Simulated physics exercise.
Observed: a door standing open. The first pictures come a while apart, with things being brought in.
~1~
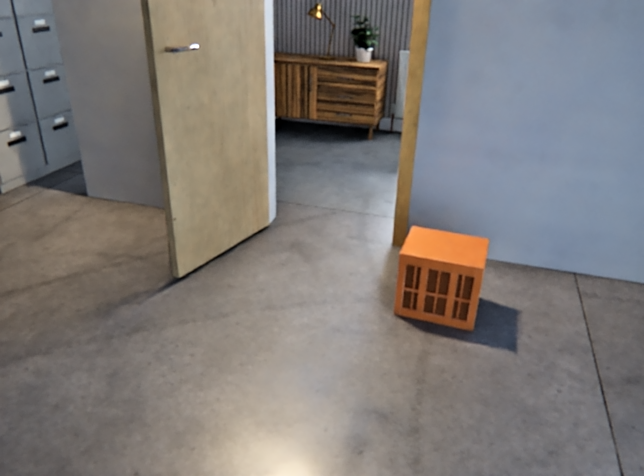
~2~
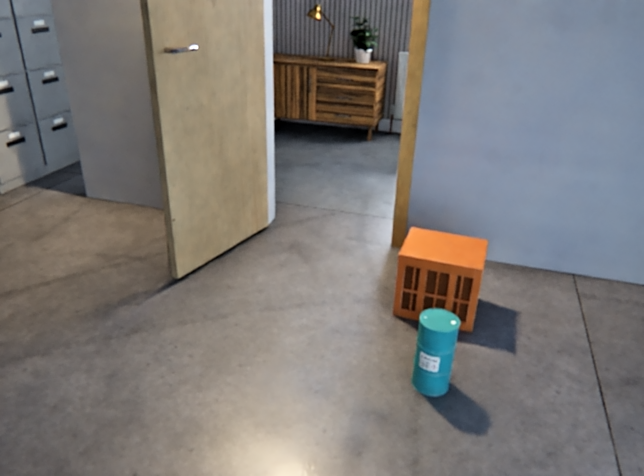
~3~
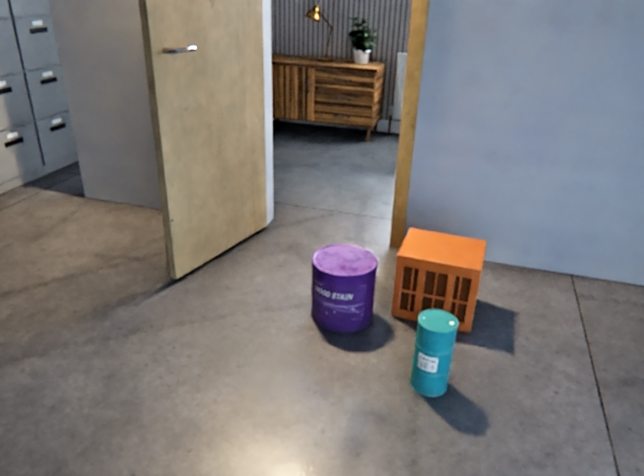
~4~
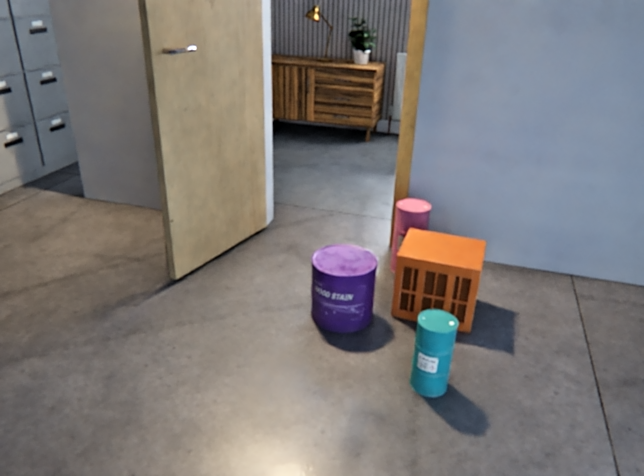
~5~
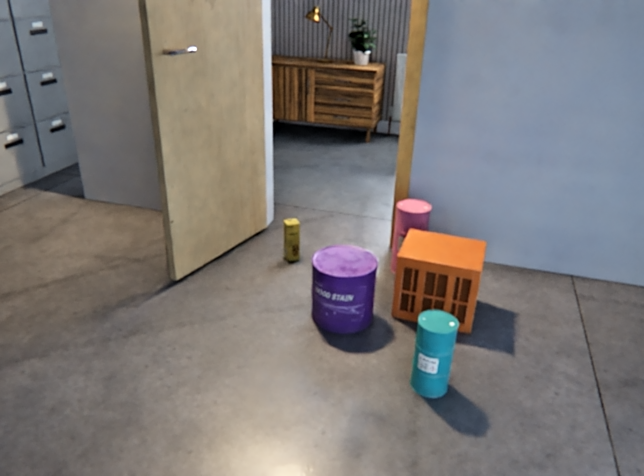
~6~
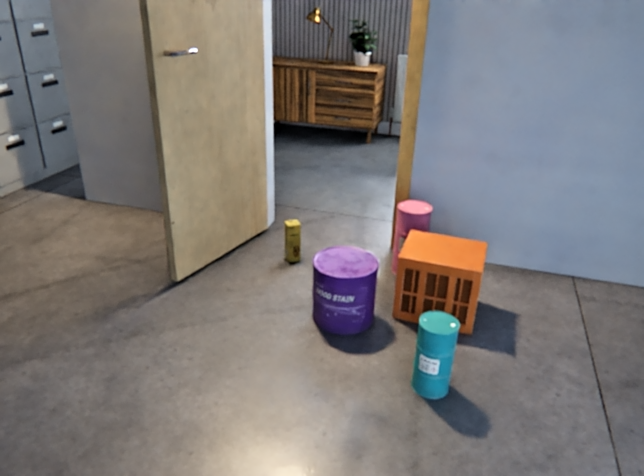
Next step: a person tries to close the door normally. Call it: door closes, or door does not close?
Door closes.
Then, 1.20 s past the last view, door 64° open.
Then, 1.80 s past the last view, door 33° open; yellow carton displaced well along near (317, 236).
Then, 2.30 s past the last view, door 8° open; yellow carton displaced well along near (338, 224).
Finally, door 0° open; moved from the start, yellow carton; the other 4 still in place. Final places as the last picture's camera would see them, yellow carton near (342, 220).
